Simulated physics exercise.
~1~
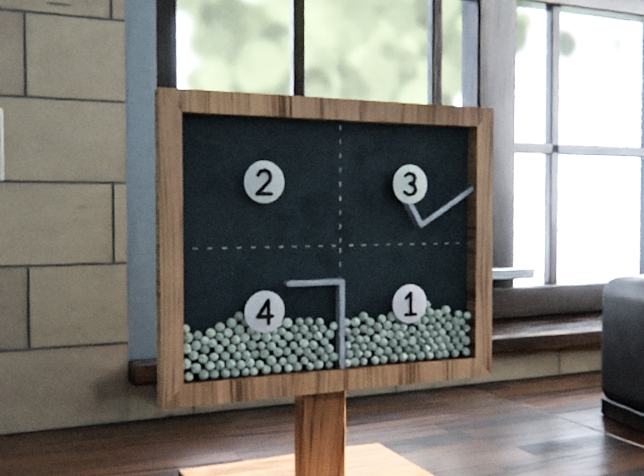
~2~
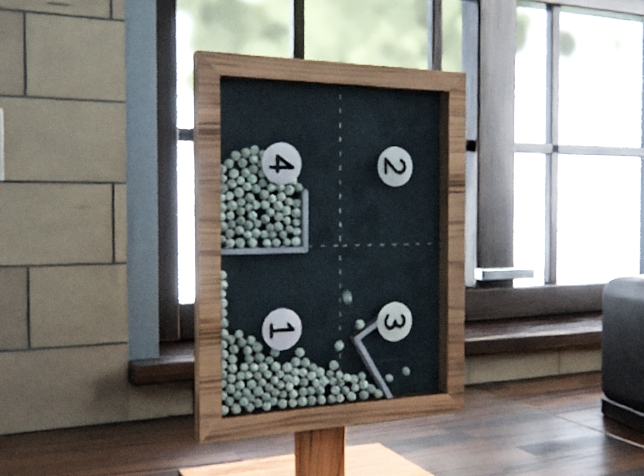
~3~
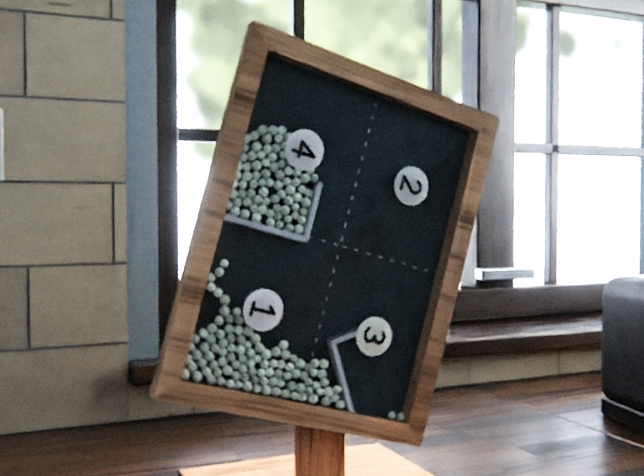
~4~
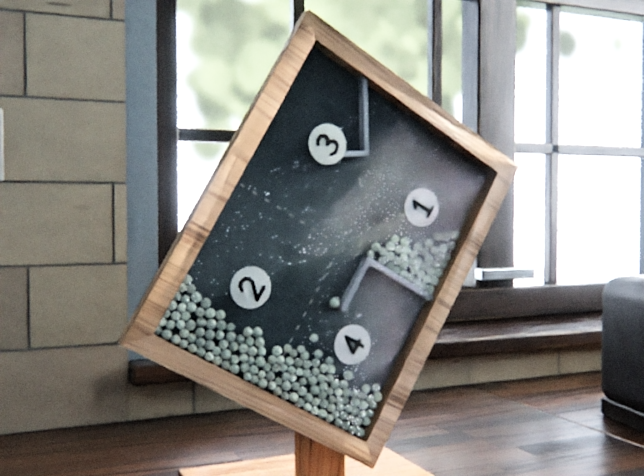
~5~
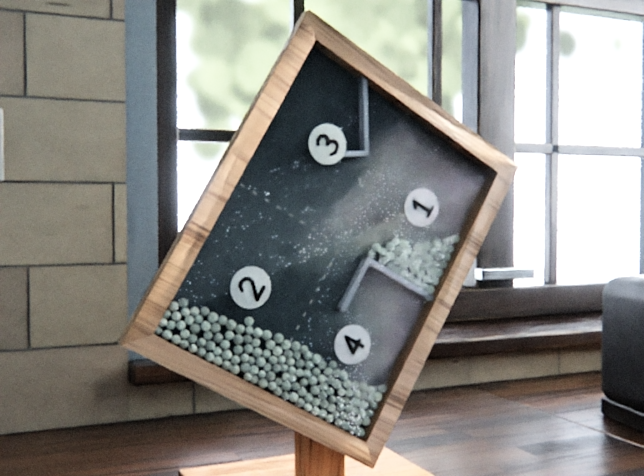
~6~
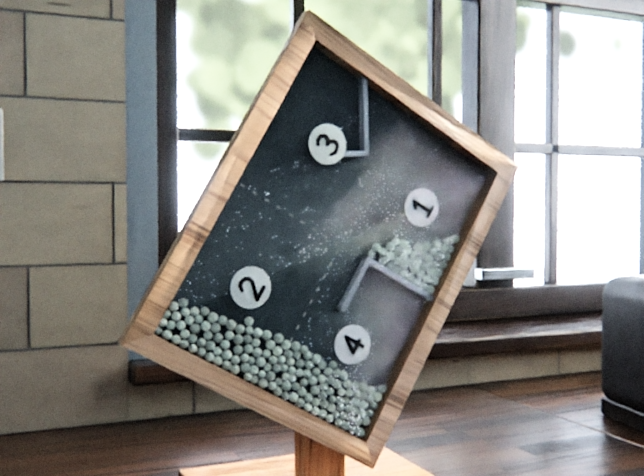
In this clip, a wood-framed dark box with four numbered quarters turns clockwise on a stand, pauses on its side, then turns further as its pale green beads tumble. It stops tilted, most beads resting along the lower edge and a smaller cluster held on a bent divider.
